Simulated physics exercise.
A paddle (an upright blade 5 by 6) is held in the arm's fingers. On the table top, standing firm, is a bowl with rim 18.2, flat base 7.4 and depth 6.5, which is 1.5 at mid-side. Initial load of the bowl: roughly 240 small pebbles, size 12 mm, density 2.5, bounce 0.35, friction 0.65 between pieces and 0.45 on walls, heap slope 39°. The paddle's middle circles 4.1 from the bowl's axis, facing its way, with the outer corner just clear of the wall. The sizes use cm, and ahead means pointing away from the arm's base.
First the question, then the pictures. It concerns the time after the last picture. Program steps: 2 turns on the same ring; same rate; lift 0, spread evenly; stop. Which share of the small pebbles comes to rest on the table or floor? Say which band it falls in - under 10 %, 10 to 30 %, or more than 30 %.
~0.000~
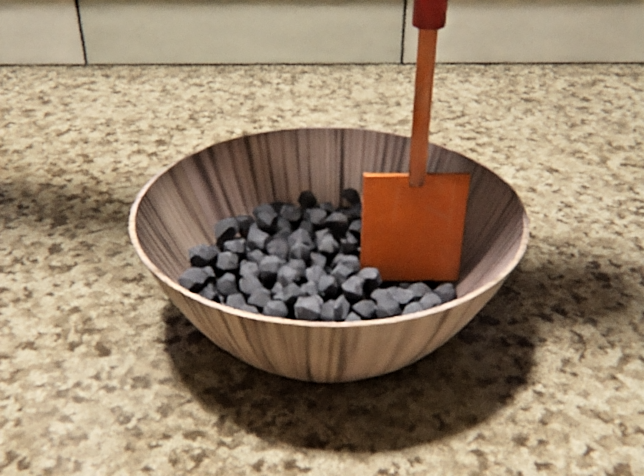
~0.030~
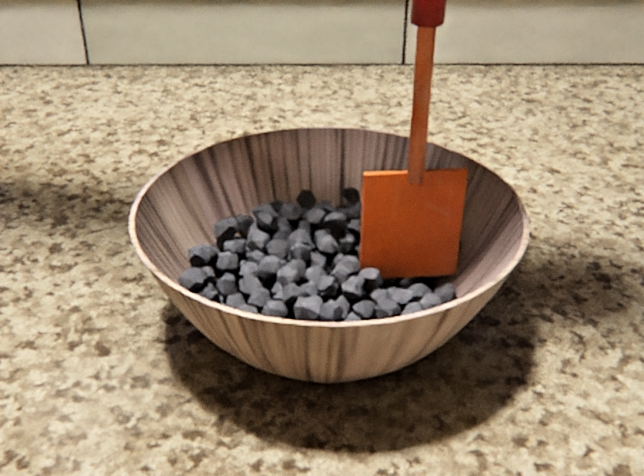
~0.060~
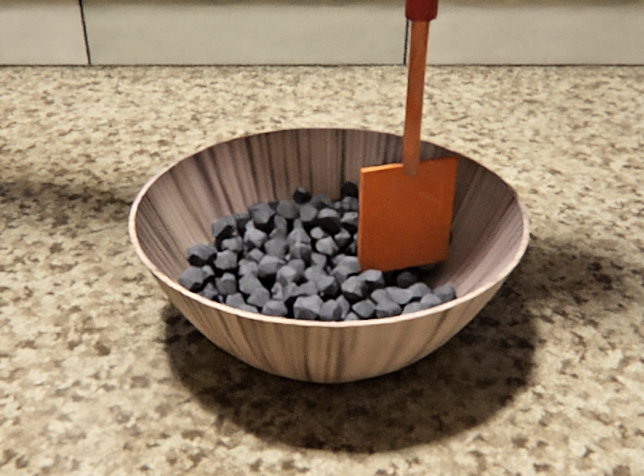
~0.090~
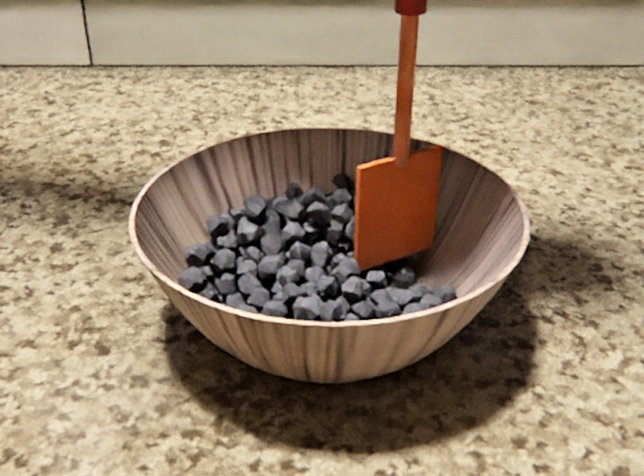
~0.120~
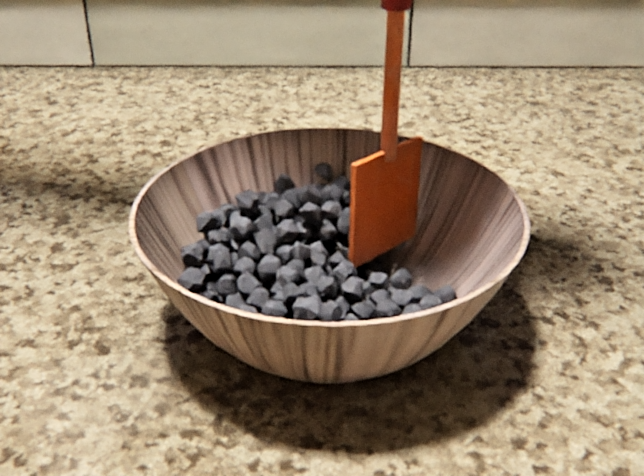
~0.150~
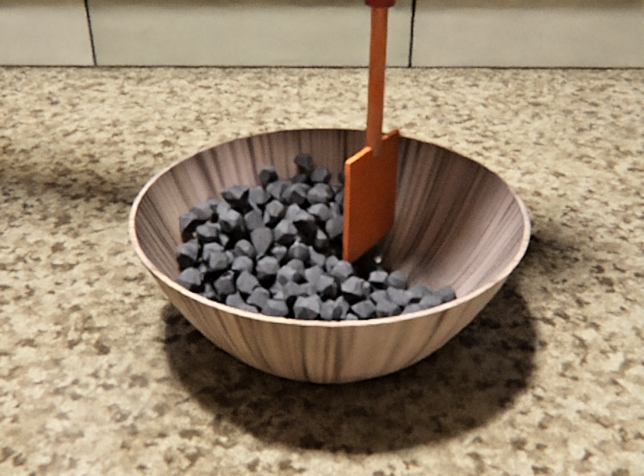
It falls between 10 and 30 %.
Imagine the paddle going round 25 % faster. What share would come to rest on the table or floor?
I'd say close to 25 %.
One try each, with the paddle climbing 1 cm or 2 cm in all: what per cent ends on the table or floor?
It comes to about 15 per cent and about 5 per cent.
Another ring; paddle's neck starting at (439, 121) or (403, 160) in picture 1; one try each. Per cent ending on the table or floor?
Near 15 and 15 in a hundred, one try each.
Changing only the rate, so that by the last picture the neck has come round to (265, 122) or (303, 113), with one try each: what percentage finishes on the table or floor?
So, roughly 55 percent the first time and 45 percent the second.
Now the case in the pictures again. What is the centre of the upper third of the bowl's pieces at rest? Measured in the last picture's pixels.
In the final view it lies around (402, 217).
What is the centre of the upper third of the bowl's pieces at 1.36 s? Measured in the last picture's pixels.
Estimated centre: (272, 297).
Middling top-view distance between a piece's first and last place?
Some 7 centimetres or so.
After 0.76 s, 318° round, highest piece 8 above the table; 222 in the bowl, 17 on the table or floor, 4 in flight or on the tool.
After 1.36 s, 220° round, highest piece 8 above the table; 208 in the bowl, 32 on the table or floor, 3 in flight or on the tool.
After 1.87 s, 0° round, highest piece 7 above the table; 198 in the bowl, 45 on the table or floor.
After 2.57 s, 0° round, highest piece 7 above the table; 198 in the bowl, 45 on the table or floor.
At rest, 198 in the bowl, 45 on the table or floor. That is 19 % on the table or floor.
